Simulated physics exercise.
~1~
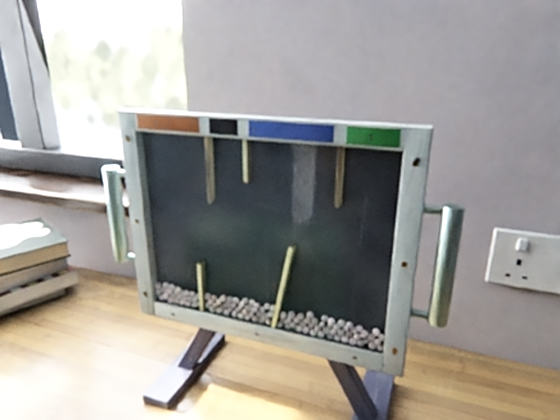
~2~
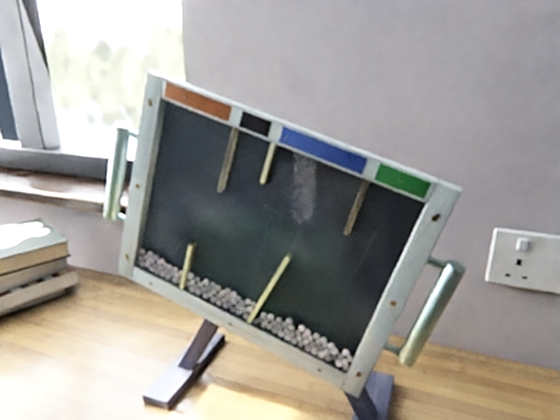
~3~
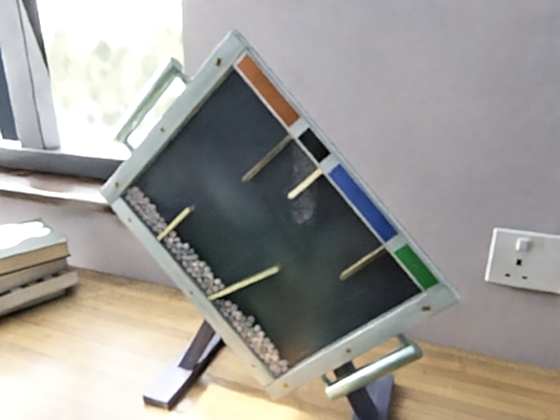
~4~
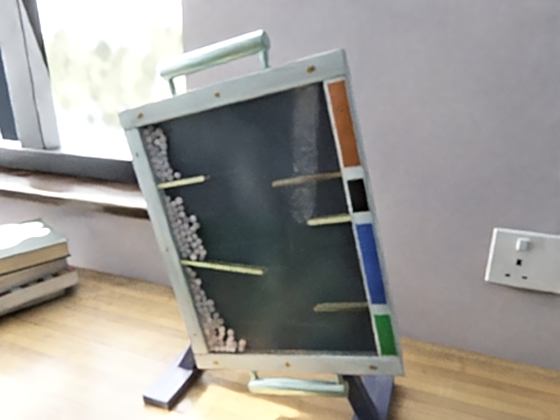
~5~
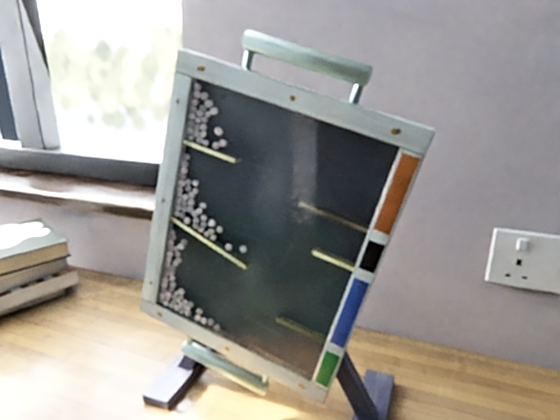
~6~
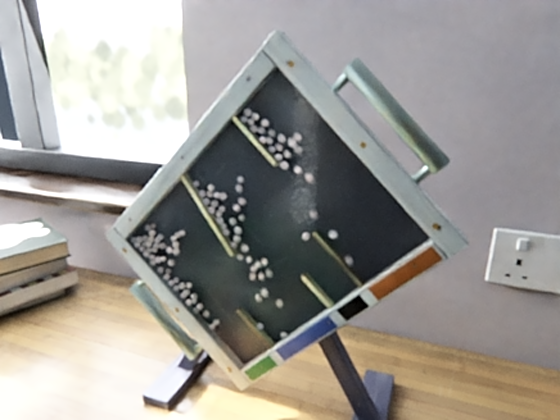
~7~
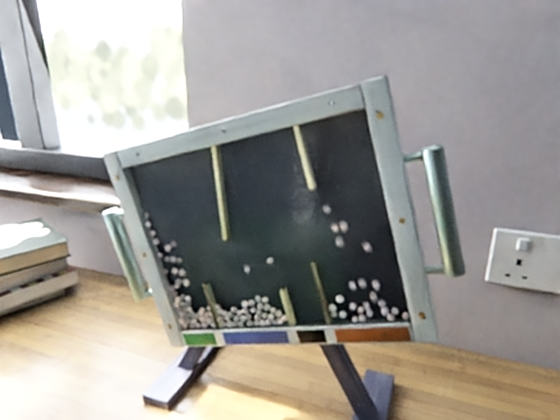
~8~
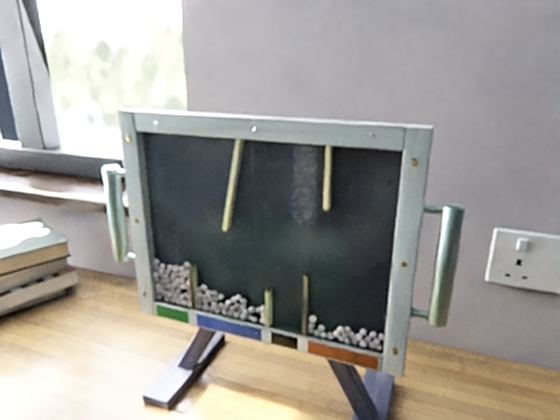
On a wooden table by a window, a shallow dark-backed case with a clear front and handles at both sides stands on a stand, small pale beads lying along its bottom and coloured tape marking its top edge. The case begins turning clockwise, and the beads ride up the left side with it. As it passes upright on end, they rest in clumps on the ledges there. Tipping further, they spill down between the partitions towards the taped edge. The case stops upside down, beads heaped over green and blue, a lower layer over orange, and black looking empty.
